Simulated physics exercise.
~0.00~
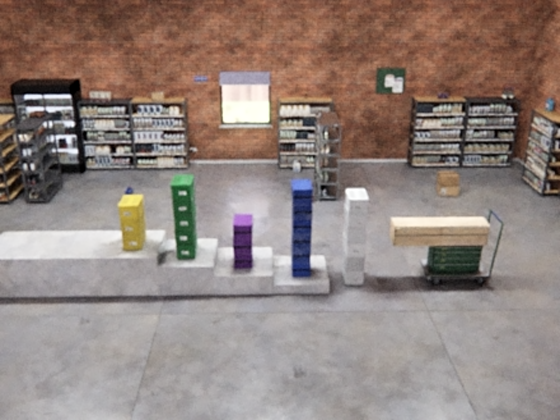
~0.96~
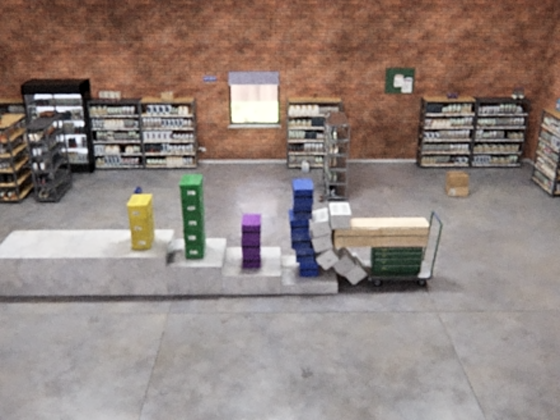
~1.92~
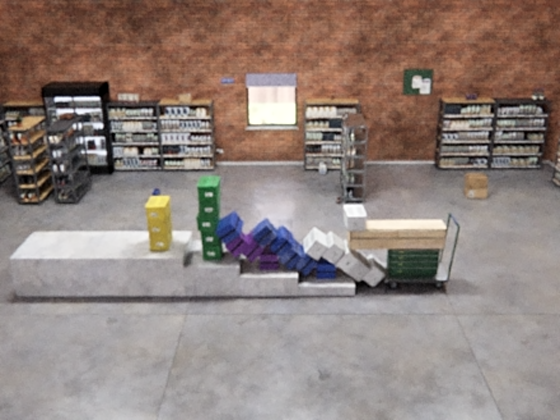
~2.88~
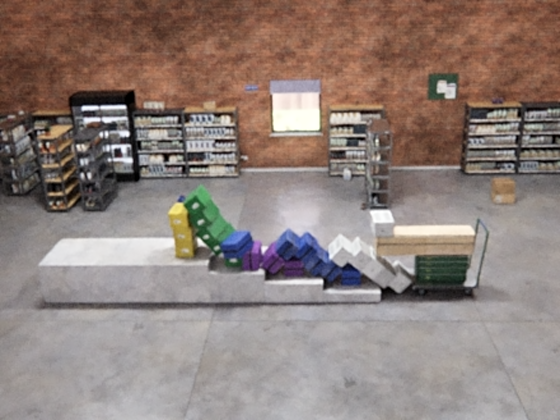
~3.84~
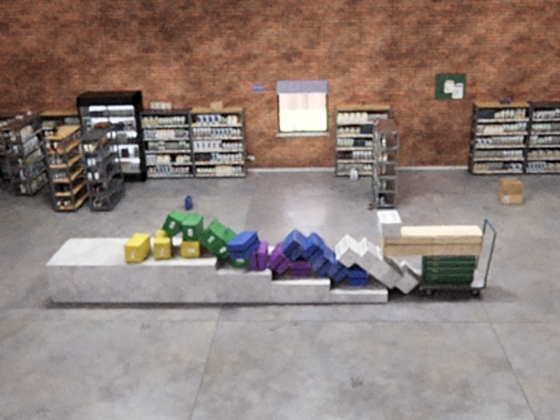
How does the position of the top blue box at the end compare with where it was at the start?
At the start it sat on top of the tall, upright blue stack. By the end it had come down much lower and farther left along the steps, near the fallen purple and green boxes.
